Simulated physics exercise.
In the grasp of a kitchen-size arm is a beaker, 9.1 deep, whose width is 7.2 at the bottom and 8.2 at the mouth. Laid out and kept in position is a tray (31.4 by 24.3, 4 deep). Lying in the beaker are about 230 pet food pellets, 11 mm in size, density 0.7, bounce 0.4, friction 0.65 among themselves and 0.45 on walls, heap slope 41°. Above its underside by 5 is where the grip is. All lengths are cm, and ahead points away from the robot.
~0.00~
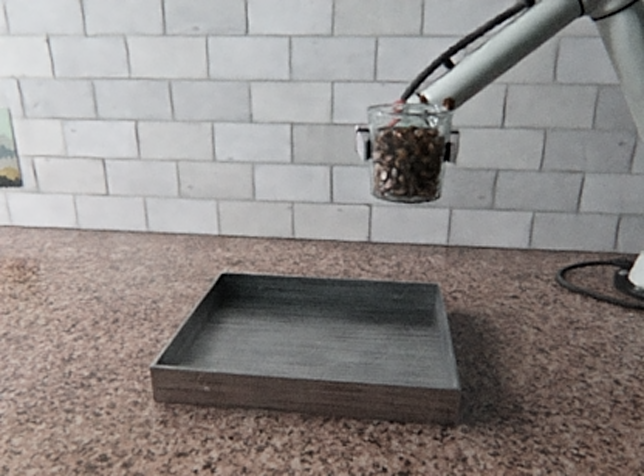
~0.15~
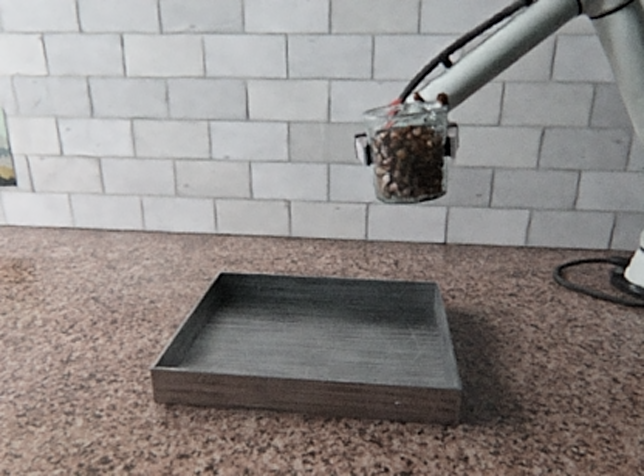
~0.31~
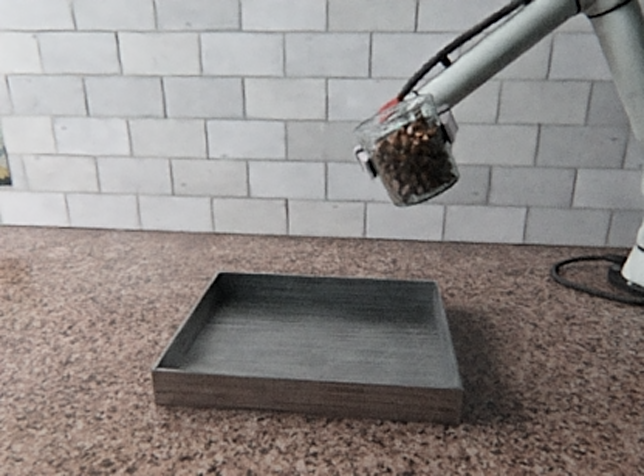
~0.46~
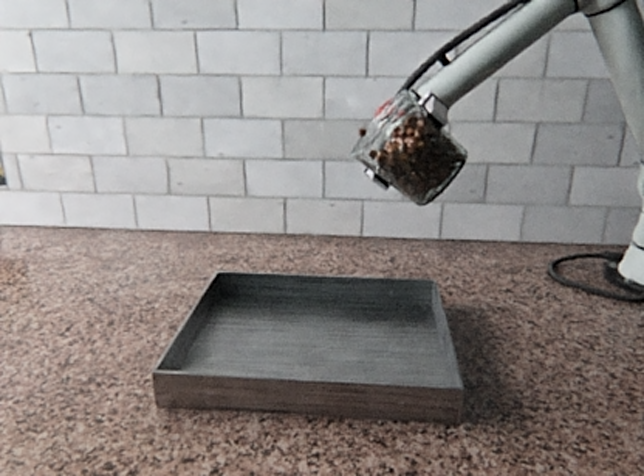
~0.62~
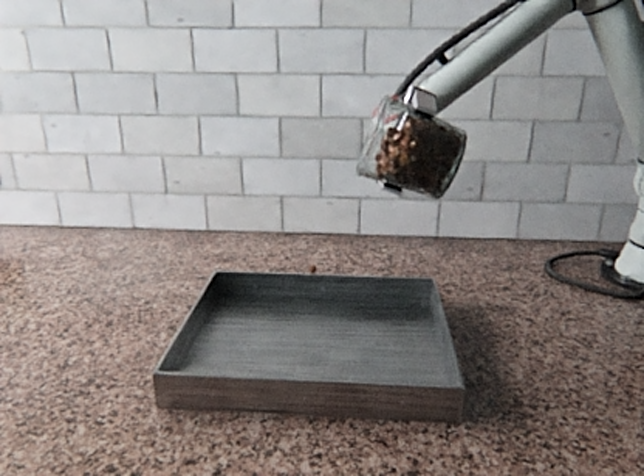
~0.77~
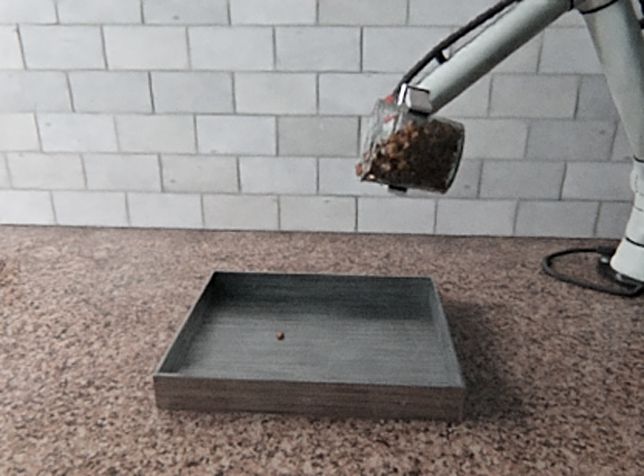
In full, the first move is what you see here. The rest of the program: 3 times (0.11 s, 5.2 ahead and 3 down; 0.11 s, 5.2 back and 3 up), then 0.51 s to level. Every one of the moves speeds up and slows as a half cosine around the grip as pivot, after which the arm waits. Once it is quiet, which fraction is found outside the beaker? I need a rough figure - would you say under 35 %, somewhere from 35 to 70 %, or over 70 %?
I would say somewhere from 35 to 70 %.
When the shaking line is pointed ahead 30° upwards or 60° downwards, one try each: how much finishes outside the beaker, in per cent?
Near 100 and 35 percent respectively.
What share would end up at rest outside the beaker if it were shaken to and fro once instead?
Near 30 per cent.
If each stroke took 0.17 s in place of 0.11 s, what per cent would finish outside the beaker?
30 %.
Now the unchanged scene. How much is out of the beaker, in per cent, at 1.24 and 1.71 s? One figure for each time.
Roughly 45, then 55.
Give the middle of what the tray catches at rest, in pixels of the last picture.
Around pixel (263, 337).
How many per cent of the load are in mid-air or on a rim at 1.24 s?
19 per cent.
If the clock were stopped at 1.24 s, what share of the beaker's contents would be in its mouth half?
Around 45 per cent of it.
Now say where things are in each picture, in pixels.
The first frame shows the beaker middle at (408, 154), level; upper third of the load around (409, 140), from x 375 to 450, top at y 100; 227 in the beaker.
The second frame shows the beaker middle at (408, 154), tilted 7° forward; upper third of the load around (411, 141), from x 375 to 445, top at y 95.
The third frame shows the beaker middle at (410, 153), tilted 27° forward; upper third of the load around (414, 141), from x 375 to 450, top at y 95.
The fourth frame shows the beaker middle at (411, 152), tilted 51° forward; upper third of the load around (419, 138), from x 360 to 455, top at y 120.
The fifth frame shows the beaker middle at (412, 151), tilted 71° forward; upper third of the load around (422, 137), from x 315 to 455, top at y 120; 226 in the beaker, 1 in flight or on a rim.
The sixth frame shows the beaker middle at (412, 150), tilted 78° forward; upper third of the load around (424, 139), from x 280 to 455, top at y 125; 226 in the beaker, 1 in the tray.
After 1.24 s, tilted 78° forward, highest piece 27 above the table; 130 in the beaker, 54 in the tray, 43 in flight or on a rim.
After 1.71 s, tilted 34° forward, highest piece 27 above the table; 129 in the tray, 97 in the beaker, 1 on the table or floor.
After 2.14 s, level, highest piece 28 above the table; 129 in the tray, 97 in the beaker, 1 on the table or floor.
After 3.19 s, level, highest piece 28 above the table; 129 in the tray, 97 in the beaker, 1 on the table or floor.
In the end, 129 in the tray, 97 in the beaker, 1 on the table or floor. That is 57 % outside the beaker.
